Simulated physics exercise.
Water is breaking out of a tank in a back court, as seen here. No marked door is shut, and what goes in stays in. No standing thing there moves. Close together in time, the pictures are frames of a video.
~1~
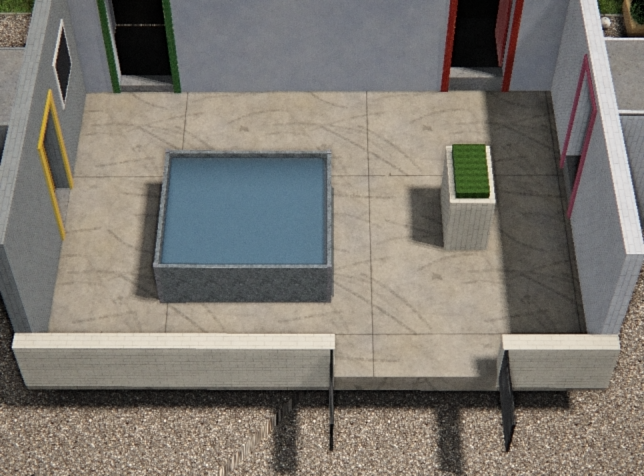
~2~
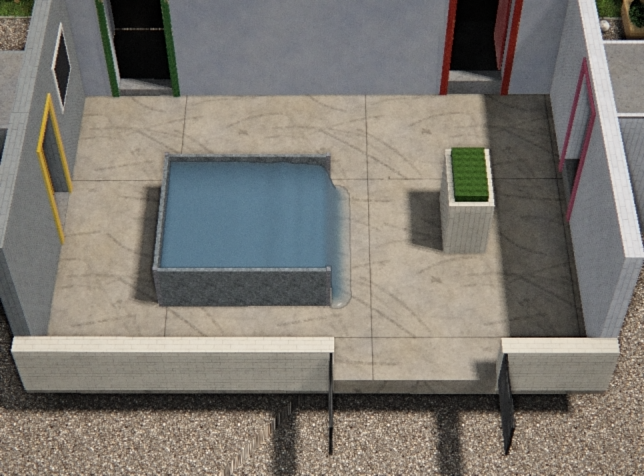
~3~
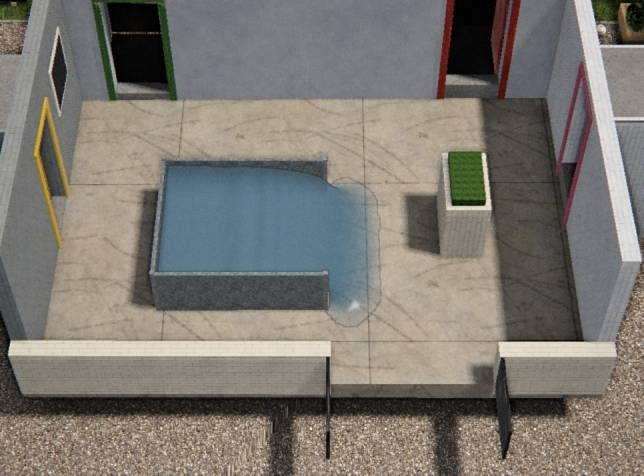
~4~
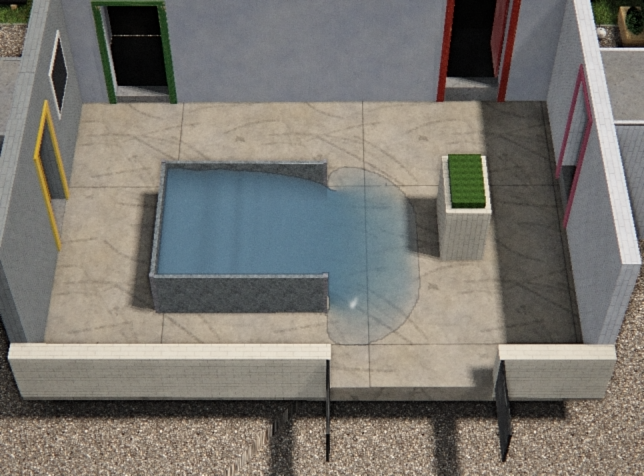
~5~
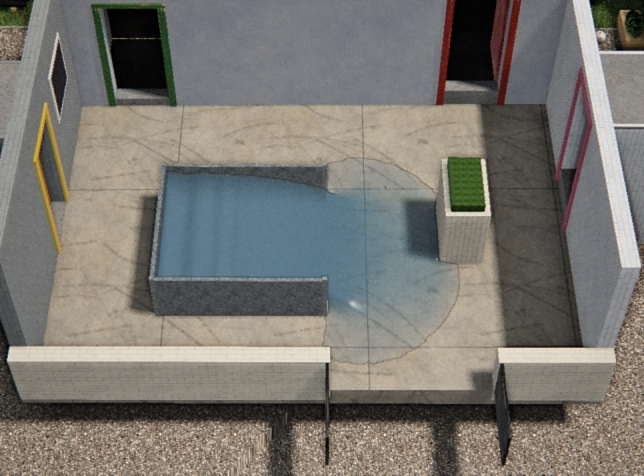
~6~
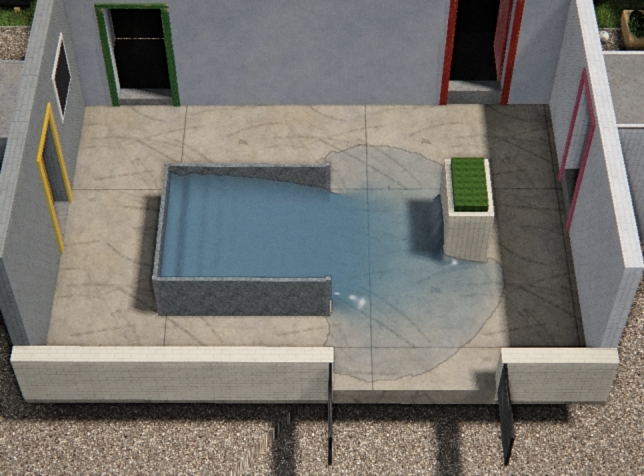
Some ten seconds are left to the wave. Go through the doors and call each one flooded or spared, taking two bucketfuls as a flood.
Pink door: Spared, red door: Spared, yellow door: Flooded, green door: Spared.
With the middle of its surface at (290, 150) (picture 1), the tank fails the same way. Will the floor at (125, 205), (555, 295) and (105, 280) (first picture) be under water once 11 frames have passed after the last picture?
Spot one is not touched, spot two is touched, spot three is not touched.
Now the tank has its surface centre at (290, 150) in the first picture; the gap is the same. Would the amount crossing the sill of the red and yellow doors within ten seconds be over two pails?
Finding: Red door goes beyond it; yellow door comes in lower.
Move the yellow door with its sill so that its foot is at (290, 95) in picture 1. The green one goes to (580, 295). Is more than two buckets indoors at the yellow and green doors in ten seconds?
The yellow door crosses the line, and the green door crosses the line.
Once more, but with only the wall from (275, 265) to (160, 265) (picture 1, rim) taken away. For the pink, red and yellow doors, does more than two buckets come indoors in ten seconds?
I'd say the pink door stops short, the red door stops short and the yellow door overshoots the mark.
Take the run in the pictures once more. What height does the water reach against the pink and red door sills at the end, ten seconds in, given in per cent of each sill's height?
Some 20 percent, then some 20 percent.
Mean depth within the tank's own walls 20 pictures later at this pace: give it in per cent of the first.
Roughly 22 per cent.
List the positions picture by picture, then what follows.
The water tank at (246, 210) is whole and still, in the first frame.
The front is at (333, 187), out from the gap at (326, 234), in the second frame.
The front is at (357, 186), out from the gap at (323, 241), in the third frame.
Water pours out at (323, 245) and has run to (375, 177), in the fourth frame.
Water pours out at (323, 248) and has run to (424, 188), in the fifth frame.
The front is at (498, 286), out from the gap at (326, 249), in the sixth frame.
A moment on, water covers 40 % of the floor; the pink door wet at the sill, nothing in, the red door not reached, the yellow door not reached, the green door not reached.
Next, water covers 45 % of the floor; the pink door wet at the sill, nothing in, the red door wet at the sill, nothing in, the yellow door not reached, the green door not reached.
Then, water covers 55 % of the floor; the pink door wet at the sill, nothing in, the red door wet at the sill, nothing in, the yellow door not reached, the green door not reached.
Later, water covers 75 % of the floor; the pink door wet at the sill, nothing in, the red door wet at the sill, nothing in, the yellow door not reached, the green door wet at the sill, nothing in.
In the end, water covers 100 % of the floor; the pink door wet at the sill, nothing in, the red door wet at the sill, nothing in, the yellow door over two buckets in, the green door wet at the sill, nothing in.
